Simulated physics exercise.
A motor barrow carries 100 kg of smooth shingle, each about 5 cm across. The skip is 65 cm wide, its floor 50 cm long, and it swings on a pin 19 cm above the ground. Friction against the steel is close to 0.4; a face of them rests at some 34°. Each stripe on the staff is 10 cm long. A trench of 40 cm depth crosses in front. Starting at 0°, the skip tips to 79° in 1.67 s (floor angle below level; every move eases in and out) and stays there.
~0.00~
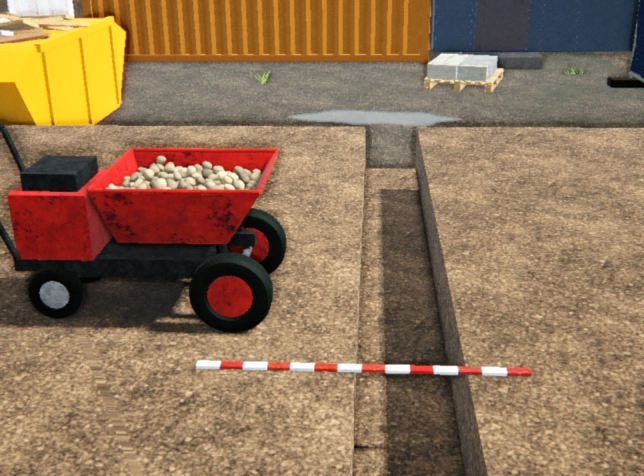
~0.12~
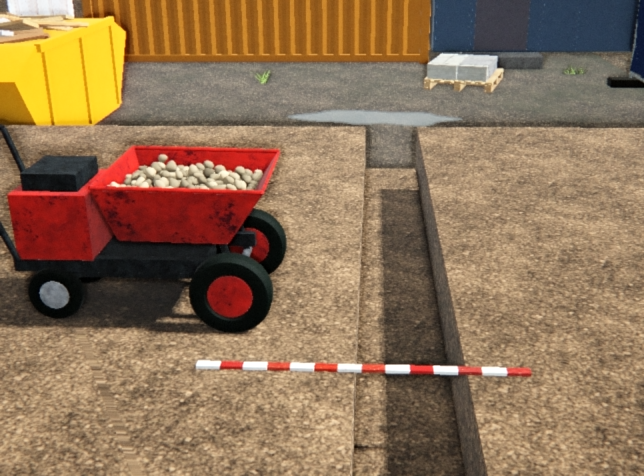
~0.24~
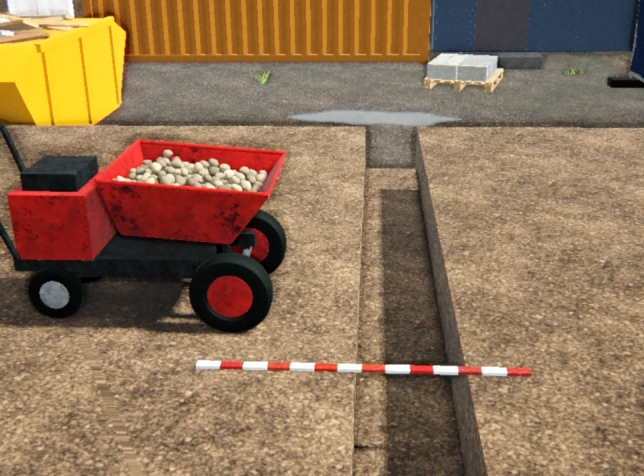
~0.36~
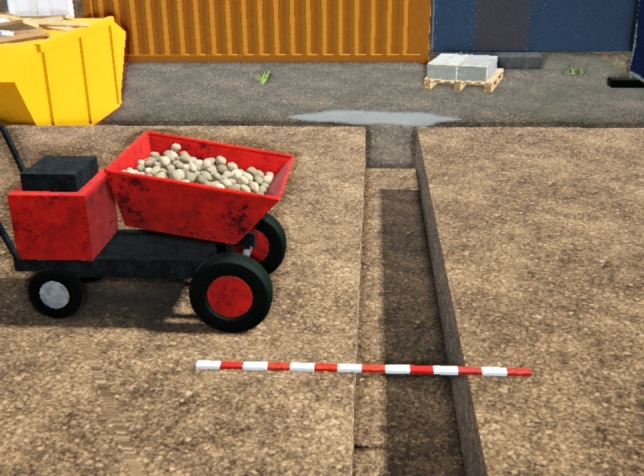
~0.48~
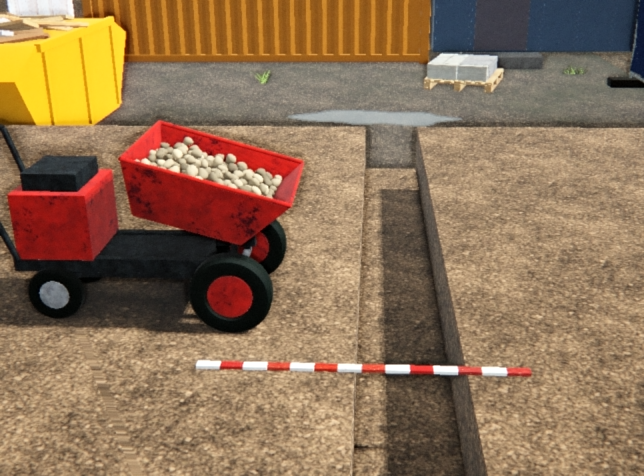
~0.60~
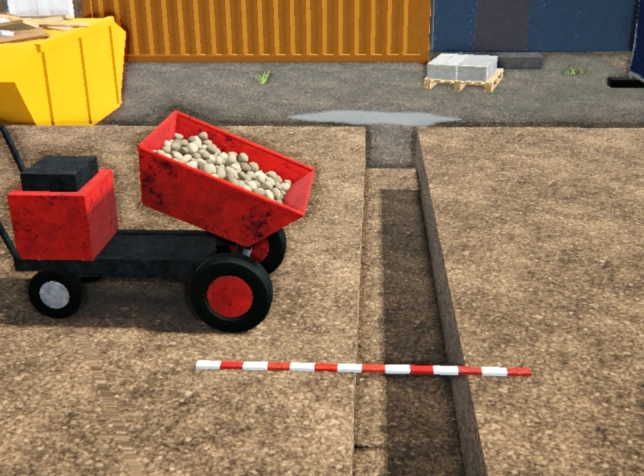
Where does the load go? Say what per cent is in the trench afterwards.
Roughly 100 per cent ends in the trench.
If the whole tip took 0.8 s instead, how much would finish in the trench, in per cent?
In that case some 100 per cent.
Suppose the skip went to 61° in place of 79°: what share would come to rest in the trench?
It would be near 75 per cent.
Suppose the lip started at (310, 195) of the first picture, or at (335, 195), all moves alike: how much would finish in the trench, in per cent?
Near 95 per cent from the first place, 65 from the second.
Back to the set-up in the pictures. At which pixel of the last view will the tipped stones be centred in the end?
Their middle is at about (409, 365).
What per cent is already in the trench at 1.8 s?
Some 75 per cent.
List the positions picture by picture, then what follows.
The first picture shows lip at (260, 192), floor tilted 0°, highest stones at (164, 172).
The second picture shows lip at (262, 193), floor tilted 1°, highest stones at (166, 170); the stones move at 0.1 m/s on average.
The third picture shows lip at (269, 195), floor tilted 4°, highest stones at (166, 166); the stones move at 0.3 m/s on average.
The fourth picture shows lip at (278, 200), floor tilted 9°, highest stones at (167, 160); the stones move at 0.4 m/s on average.
The fifth picture shows lip at (290, 206), floor tilted 16°, highest stones at (171, 152); the stones move at 0.5 m/s on average.
In the sixth picture, the skip is at 23°, its lip at (303, 215); the top of the load is at (186, 145); the stones move at 0.5 m/s on average.
After 1.2 s the floor is at 67°; 95 % in the skip, 5 % in the trench; the foremost stones are at (381, 278).
After 1.8 s the floor is at 79°; 25 % in the skip, 1 % short of the trench, 75 % in the trench; the foremost stones are at (446, 373).
After 2.1 s the floor is at 79°; 3 % in the skip, 1 % short of the trench, 96 % in the trench; the foremost stones are at (443, 348).
After 4.1 s the floor is at 79°; 0 % in the skip, 100 % in the trench; the foremost stones are at (444, 350).
